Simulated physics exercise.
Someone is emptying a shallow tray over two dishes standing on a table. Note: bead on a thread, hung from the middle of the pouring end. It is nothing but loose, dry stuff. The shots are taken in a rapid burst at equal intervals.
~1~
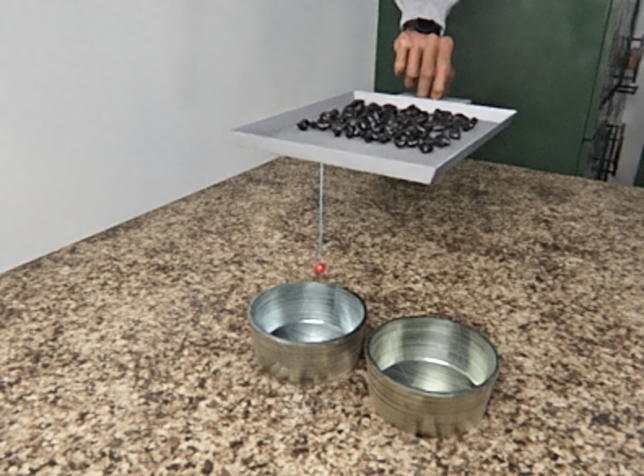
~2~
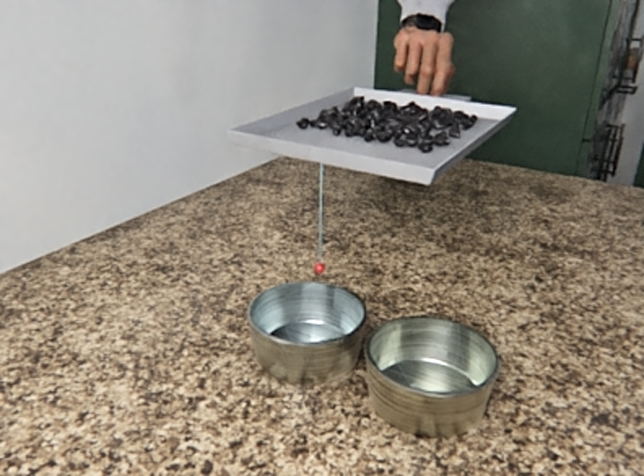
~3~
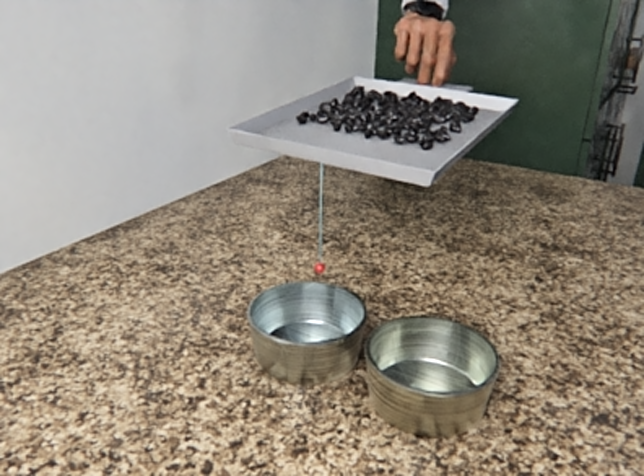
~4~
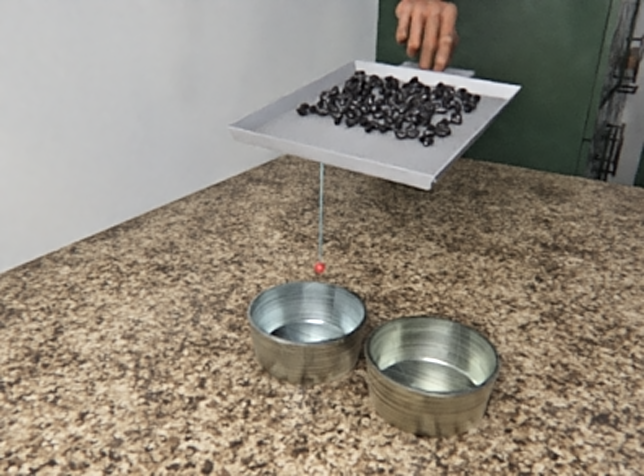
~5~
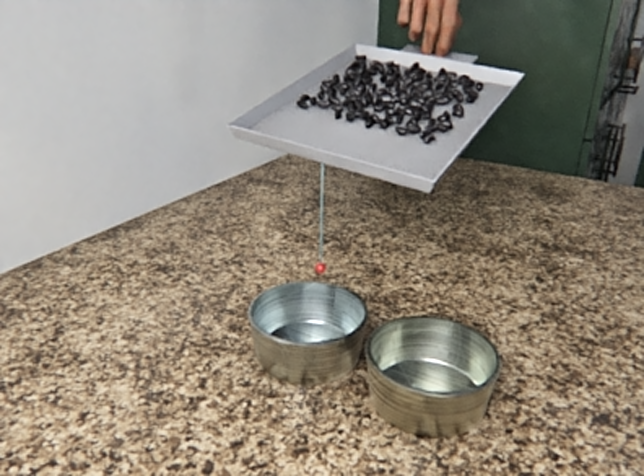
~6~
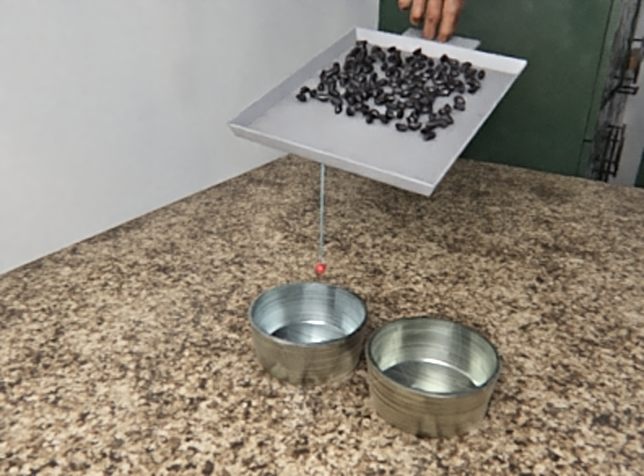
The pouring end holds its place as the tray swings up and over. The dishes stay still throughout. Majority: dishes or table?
Dishes.
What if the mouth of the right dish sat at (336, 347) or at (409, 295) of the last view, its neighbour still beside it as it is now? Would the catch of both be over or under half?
For the two tries in order: Not as much as half, not as much as half.
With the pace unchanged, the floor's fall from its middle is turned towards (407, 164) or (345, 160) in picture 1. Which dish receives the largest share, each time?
I'd say the one to the right first, then the one to the left.
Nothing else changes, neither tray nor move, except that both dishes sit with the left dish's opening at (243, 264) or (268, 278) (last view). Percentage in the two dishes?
Roughly 30% first, roughly 70% second.
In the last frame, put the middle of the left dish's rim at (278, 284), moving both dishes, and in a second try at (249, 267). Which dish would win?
First try: The right-side dish; second try: The right-side dish.
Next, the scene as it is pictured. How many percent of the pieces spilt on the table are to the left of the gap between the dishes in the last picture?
Looks to be around 20 per cent of the spill.
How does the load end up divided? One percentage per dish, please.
Left about 30, right about 40 in a hundred.
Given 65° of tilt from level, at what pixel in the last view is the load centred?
The load is centred near (392, 209).
Soon, tray tipped steeply; about half on the tray; a small part in the right dish; a stray few in the left dish; a stray few outside both; about a third in the air.
A while on, tray tipped past a quarter turn; a stray few on the tray; about a third in the right dish; about a quarter in the left dish; about a quarter outside both; about a quarter in the air.
Towards the end, tray tipped past a quarter turn; about a third in the right dish; about a quarter in the left dish; about a third outside both.
Finally, tray tipped past a quarter turn; about a third in the right dish; about a quarter in the left dish; about a third outside both.
